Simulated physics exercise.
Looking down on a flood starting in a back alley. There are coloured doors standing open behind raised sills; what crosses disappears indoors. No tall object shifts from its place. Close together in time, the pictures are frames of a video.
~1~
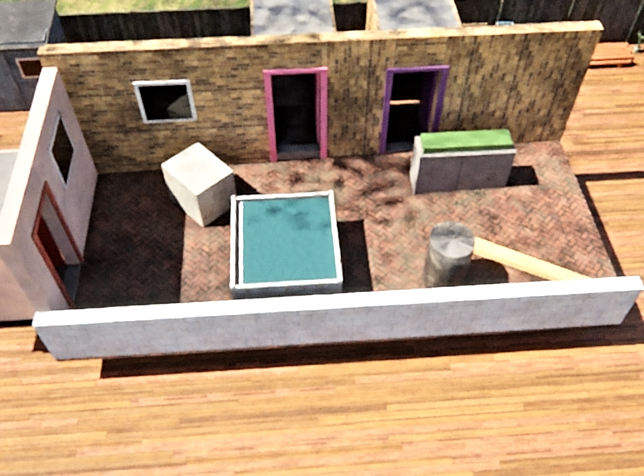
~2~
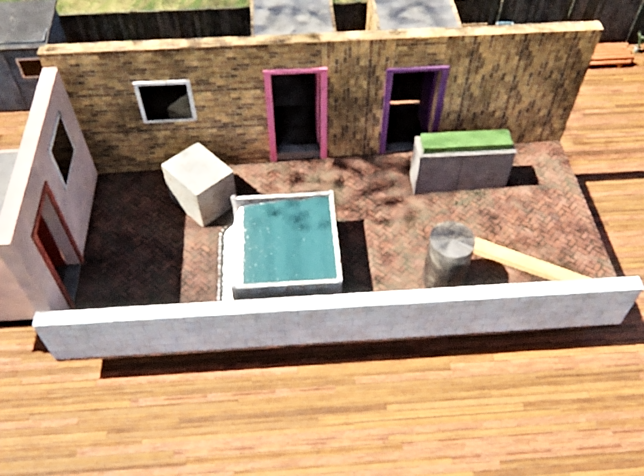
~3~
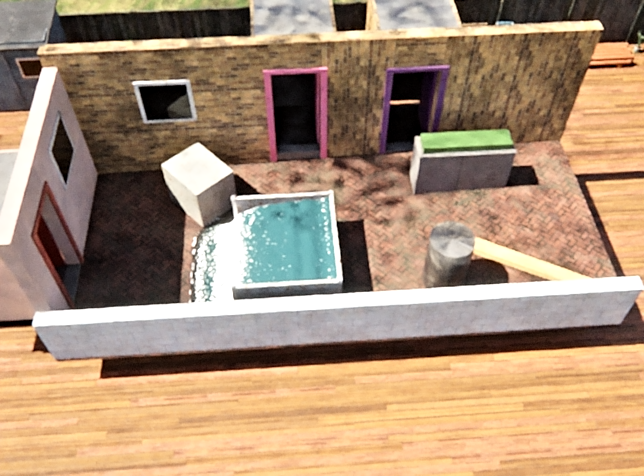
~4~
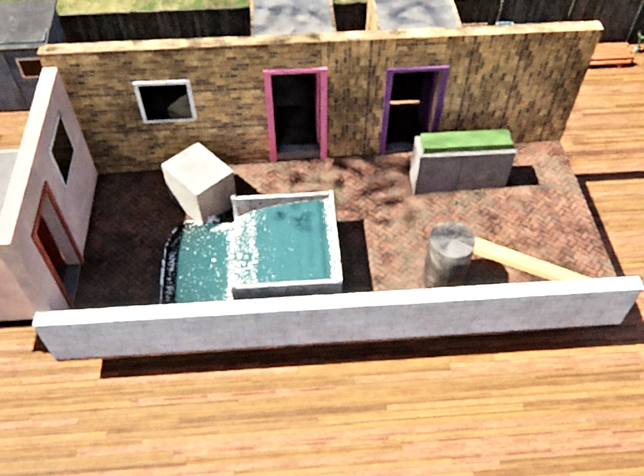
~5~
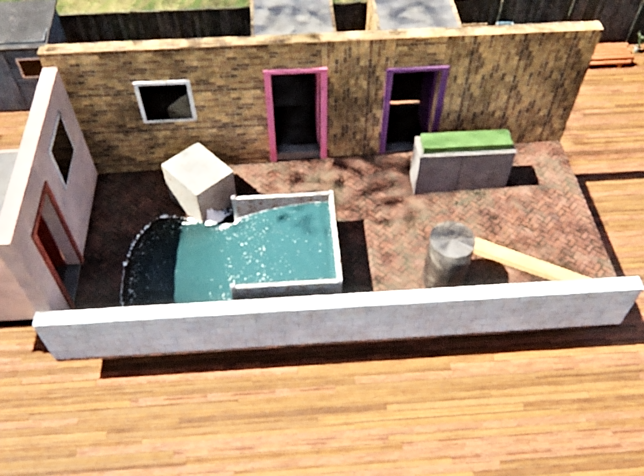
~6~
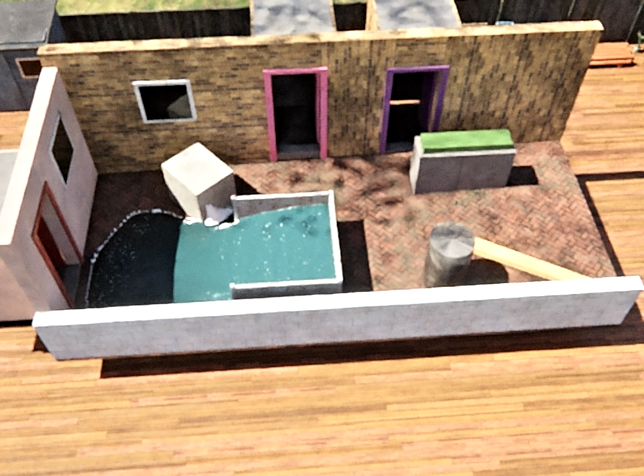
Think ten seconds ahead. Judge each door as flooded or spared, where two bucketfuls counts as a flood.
The pink door is spared, the purple door is spared, the red door is flooded.
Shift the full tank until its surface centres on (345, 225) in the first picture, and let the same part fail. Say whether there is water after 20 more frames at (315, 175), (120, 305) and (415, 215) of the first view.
Soaked, soaked, spared.
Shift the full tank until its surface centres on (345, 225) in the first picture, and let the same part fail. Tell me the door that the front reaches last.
The door marked purple.
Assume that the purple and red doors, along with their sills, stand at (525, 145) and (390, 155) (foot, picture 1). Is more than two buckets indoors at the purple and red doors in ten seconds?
As it turns out, the purple door keeps clear and so does the red door, which keeps clear too.
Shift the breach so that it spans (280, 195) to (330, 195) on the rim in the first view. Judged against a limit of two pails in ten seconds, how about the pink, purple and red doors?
The pink door exceeds it, the purple door exceeds it, and the red door exceeds it.
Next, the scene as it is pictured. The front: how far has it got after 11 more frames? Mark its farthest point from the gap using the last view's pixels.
Roughly (98, 176).
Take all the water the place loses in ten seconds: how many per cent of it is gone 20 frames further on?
Around 65 per cent.
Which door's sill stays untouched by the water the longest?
It is the purple one.
A moment on, water covers 30 % of the floor; the pink door not reached, the purple door not reached, the red door far over two buckets in.
Next, water covers 35 % of the floor; the pink door not reached, the purple door not reached, the red door far over two buckets in.
Then, water covers 40 % of the floor; the pink door wet at the sill, nothing in, the purple door not reached, the red door far over two buckets in.
Later, water covers 60 % of the floor; the pink door wet at the sill, nothing in, the purple door wet at the sill, nothing in, the red door far over two buckets in.
In the end, water covers 65 % of the floor; the pink door wet at the sill, nothing in, the purple door wet at the sill, nothing in, the red door far over two buckets in.
